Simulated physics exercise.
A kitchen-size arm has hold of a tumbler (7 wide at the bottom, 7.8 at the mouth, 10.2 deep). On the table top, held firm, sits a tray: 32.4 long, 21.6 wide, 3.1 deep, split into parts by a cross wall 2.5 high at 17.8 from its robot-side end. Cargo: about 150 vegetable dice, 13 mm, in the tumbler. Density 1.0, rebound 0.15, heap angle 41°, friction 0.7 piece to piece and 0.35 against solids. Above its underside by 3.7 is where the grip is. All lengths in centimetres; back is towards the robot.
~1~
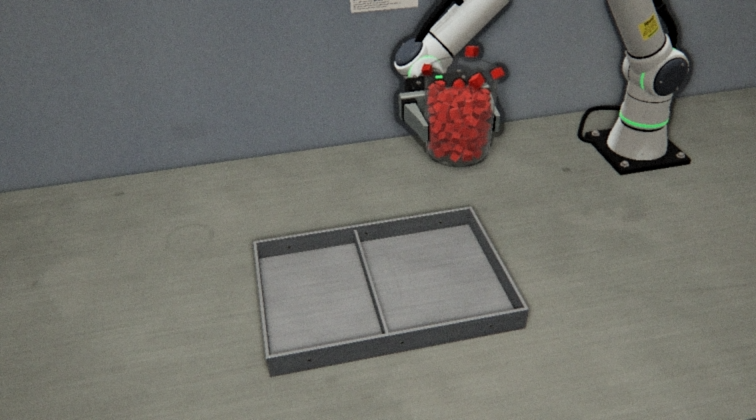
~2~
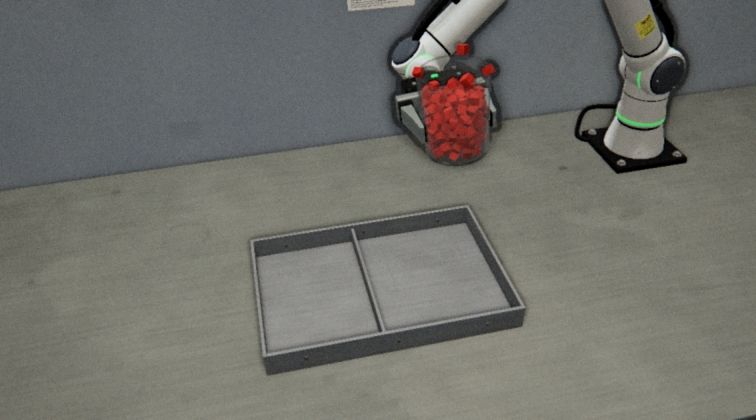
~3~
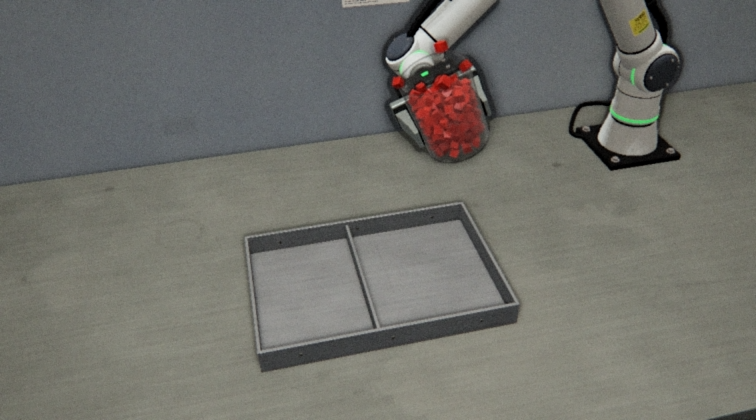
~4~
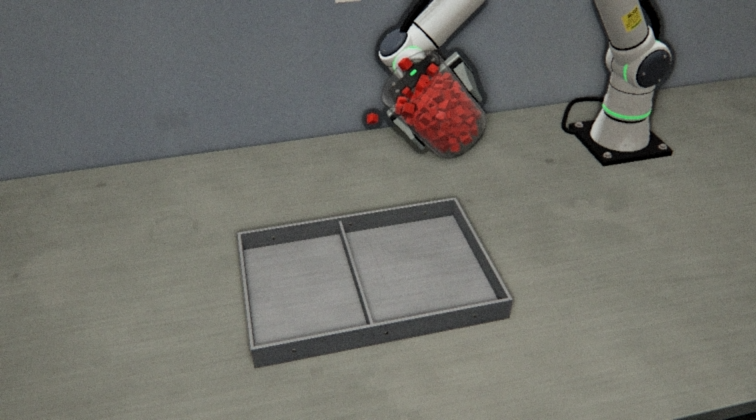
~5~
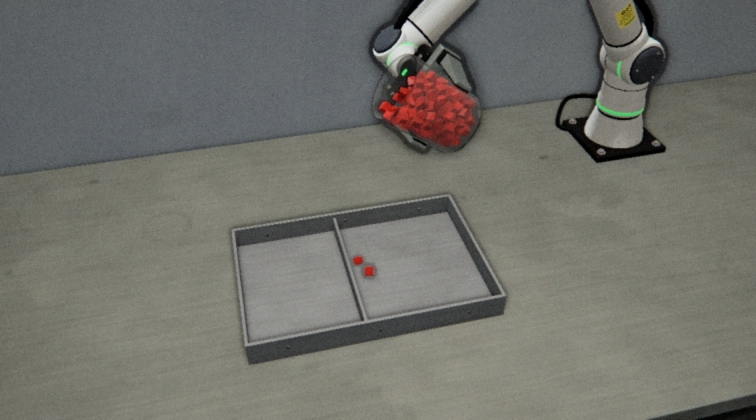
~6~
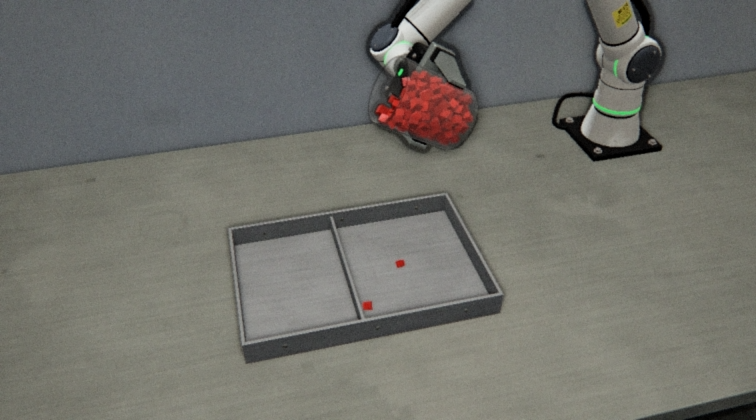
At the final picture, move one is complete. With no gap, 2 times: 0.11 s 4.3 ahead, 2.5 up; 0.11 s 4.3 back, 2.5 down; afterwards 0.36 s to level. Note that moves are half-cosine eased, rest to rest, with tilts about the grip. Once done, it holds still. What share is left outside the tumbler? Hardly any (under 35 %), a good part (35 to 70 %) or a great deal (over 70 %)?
A good part.
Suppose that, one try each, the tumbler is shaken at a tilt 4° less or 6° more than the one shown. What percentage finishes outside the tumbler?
About 40 and 60 per cent.
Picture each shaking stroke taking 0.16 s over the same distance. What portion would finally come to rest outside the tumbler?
Roughly 10 in a hundred.
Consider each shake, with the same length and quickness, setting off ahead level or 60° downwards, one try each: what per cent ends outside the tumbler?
You'd get about 25 per cent with the first setting and about 0 per cent with the second.
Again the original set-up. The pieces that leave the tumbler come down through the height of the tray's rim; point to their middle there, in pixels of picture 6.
I'd say somewhere around (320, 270).
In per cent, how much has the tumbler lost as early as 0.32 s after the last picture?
Near 30 per cent so far.
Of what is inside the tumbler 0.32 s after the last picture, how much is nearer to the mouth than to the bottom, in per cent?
Near 40 in a hundred.
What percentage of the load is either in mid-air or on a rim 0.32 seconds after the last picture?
Logged share: Close to 29 per cent.
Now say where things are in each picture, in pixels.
In the first frame, the tumbler middle at (460, 114), level; upper third of the load around (460, 99), from x 425 to 500, top at y 50; 150 in the tumbler.
In the second frame, the tumbler middle at (455, 112), tilted 6° forward; upper third of the load around (458, 99), from x 420 to 490, top at y 50.
In the third frame, the tumbler middle at (447, 110), tilted 20° forward; upper third of the load around (447, 97), from x 400 to 480, top at y 45.
In the fourth frame, the tumbler middle at (437, 108), tilted 39° forward; upper third of the load around (439, 95), from x 375 to 475, top at y 65; 148 in the tumbler, 2 in flight or on a rim.
In the fifth frame, the tumbler middle at (429, 107), tilted 53° forward; upper third of the load around (432, 95), from x 360 to 470, top at y 75; 148 in the tumbler, 2 in the robot-side part.
In the sixth frame, the tumbler middle at (425, 106), tilted 59° forward; upper third of the load around (427, 95), from x 370 to 465, top at y 75; 148 in the tumbler, 2 in the robot-side part.
Then, 0.32 s on, tilted 59° forward, highest piece 30 above the table; 104 in the tumbler, 2 in the robot-side part, 44 in flight or on a rim.
Then, 0.64 s on, tilted 24° forward, highest piece 30 above the table; 72 in the tumbler, 56 in the far-side part, 18 in the robot-side part, 2 on the table or floor, 2 in flight or on a rim.
Then, 1.00 s on, level, highest piece 29 above the table; 72 in the tumbler, 56 in the far-side part, 20 in the robot-side part, 2 on the table or floor.
Then, 2.05 s on, level, highest piece 29 above the table; 72 in the tumbler, 56 in the far-side part, 20 in the robot-side part, 2 on the table or floor.
In the end, 72 in the tumbler, 56 in the far-side part, 20 in the robot-side part, 2 on the table or floor. That is 52 % outside the tumbler.
